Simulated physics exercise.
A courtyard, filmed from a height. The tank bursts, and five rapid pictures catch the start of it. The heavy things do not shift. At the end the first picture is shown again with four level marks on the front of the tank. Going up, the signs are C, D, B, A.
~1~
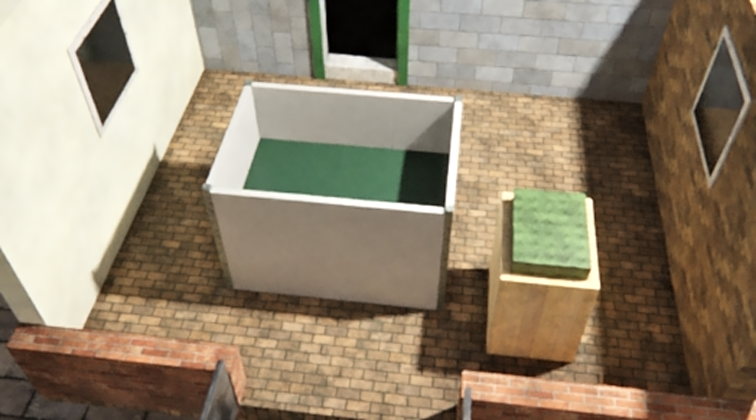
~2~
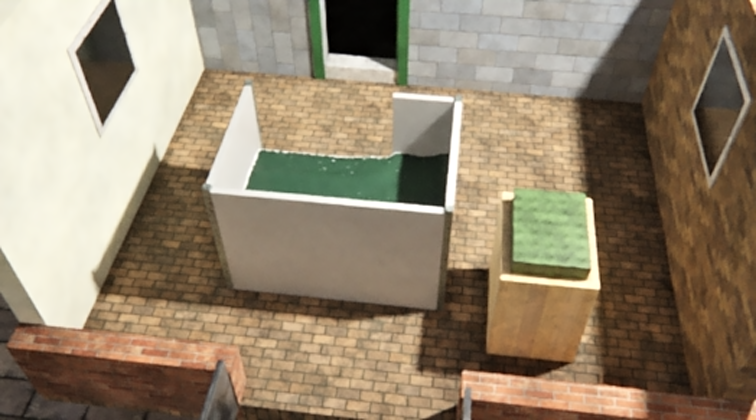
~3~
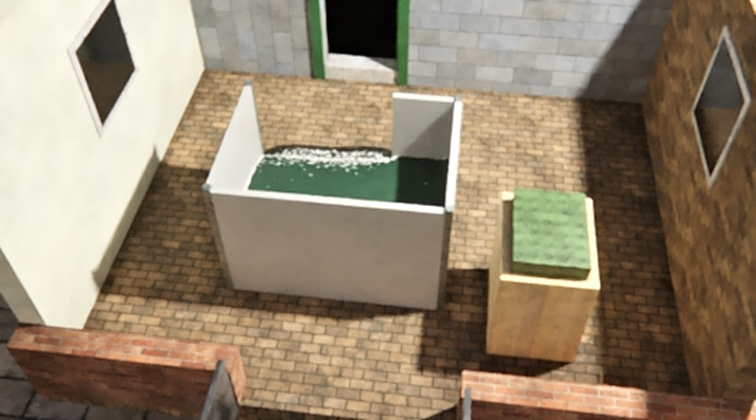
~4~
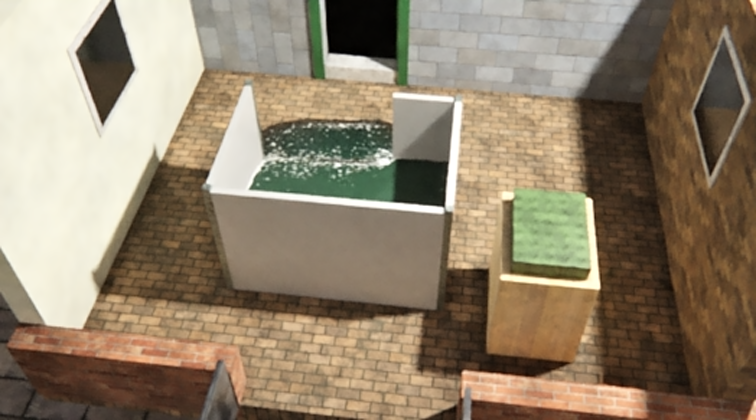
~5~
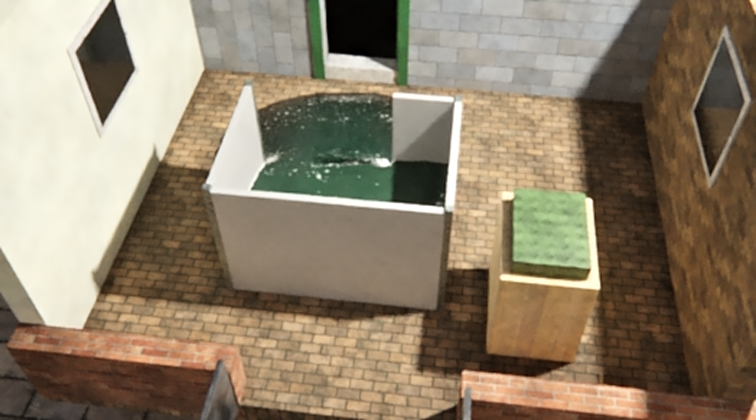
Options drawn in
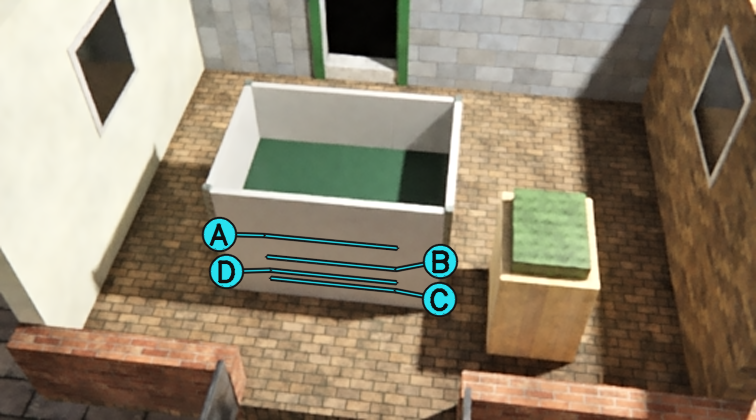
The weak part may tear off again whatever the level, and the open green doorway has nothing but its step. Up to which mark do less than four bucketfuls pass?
It is D.
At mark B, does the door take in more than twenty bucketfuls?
No, it does not.
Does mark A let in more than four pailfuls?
Yes, it does.
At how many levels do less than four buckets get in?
Two.
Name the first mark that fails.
B.
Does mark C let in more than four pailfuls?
No.
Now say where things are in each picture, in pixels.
The first picture shows water in the tank at rest, its middle at (343, 194); foot of the green doorway at (361, 81); open gate at (348, 354).
In the second picture, water covers 2 % of the ground, its front hidden from here.
In the third picture, water covers 5 % of the ground, its front hidden from here.
In the fourth picture, water covers 10 % of the ground, its front hidden from here.
In the fifth picture, water covers 17 % of the ground, its front hidden from here.
In cyan, A at (329, 241); B at (331, 263); C at (333, 284); D at (332, 276); from the bottom up C, D, B, A.
With A, dozens of bucketfuls pour in.
With B, about 9 bucketfuls get in.
With C, nothing gets over.
With D, a bucket or two gets in.
